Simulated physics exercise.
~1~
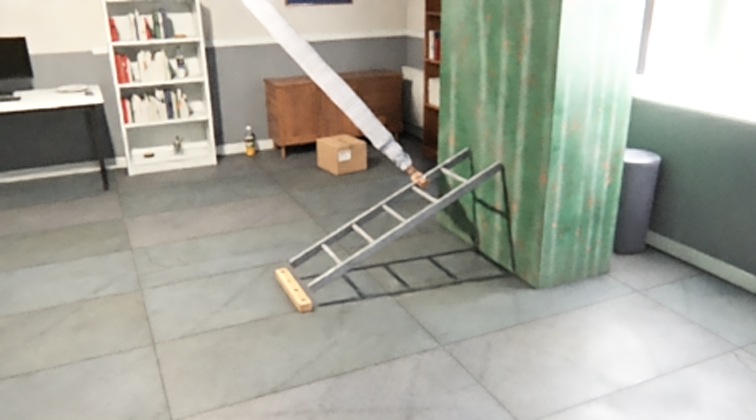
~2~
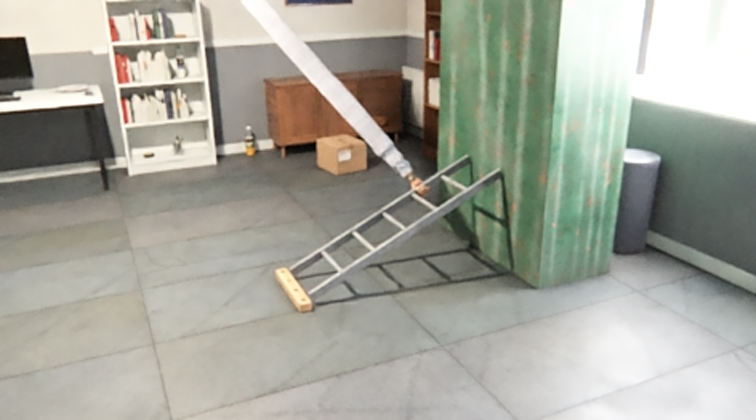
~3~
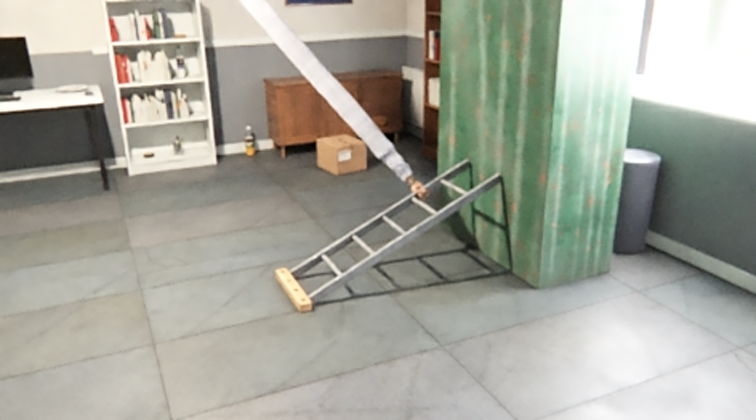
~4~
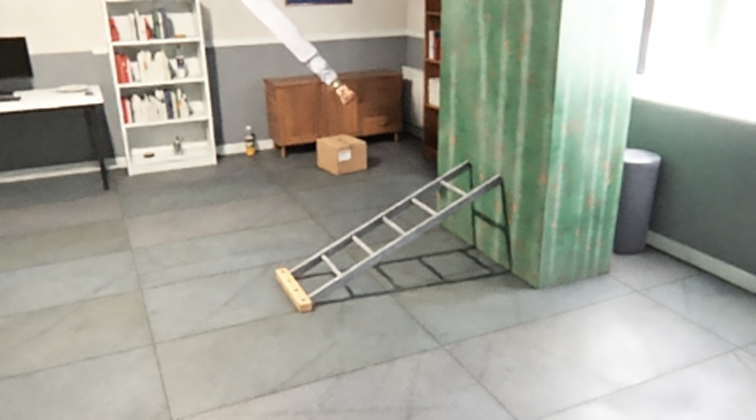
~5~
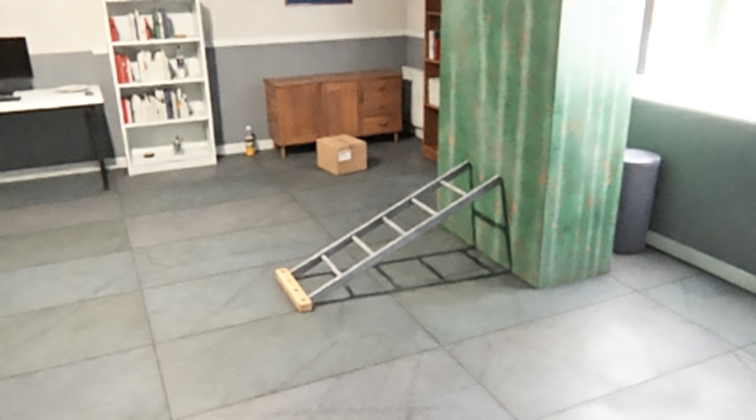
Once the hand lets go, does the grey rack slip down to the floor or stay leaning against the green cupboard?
The grey rack stays leaning against the green cupboard after the hand has let go.
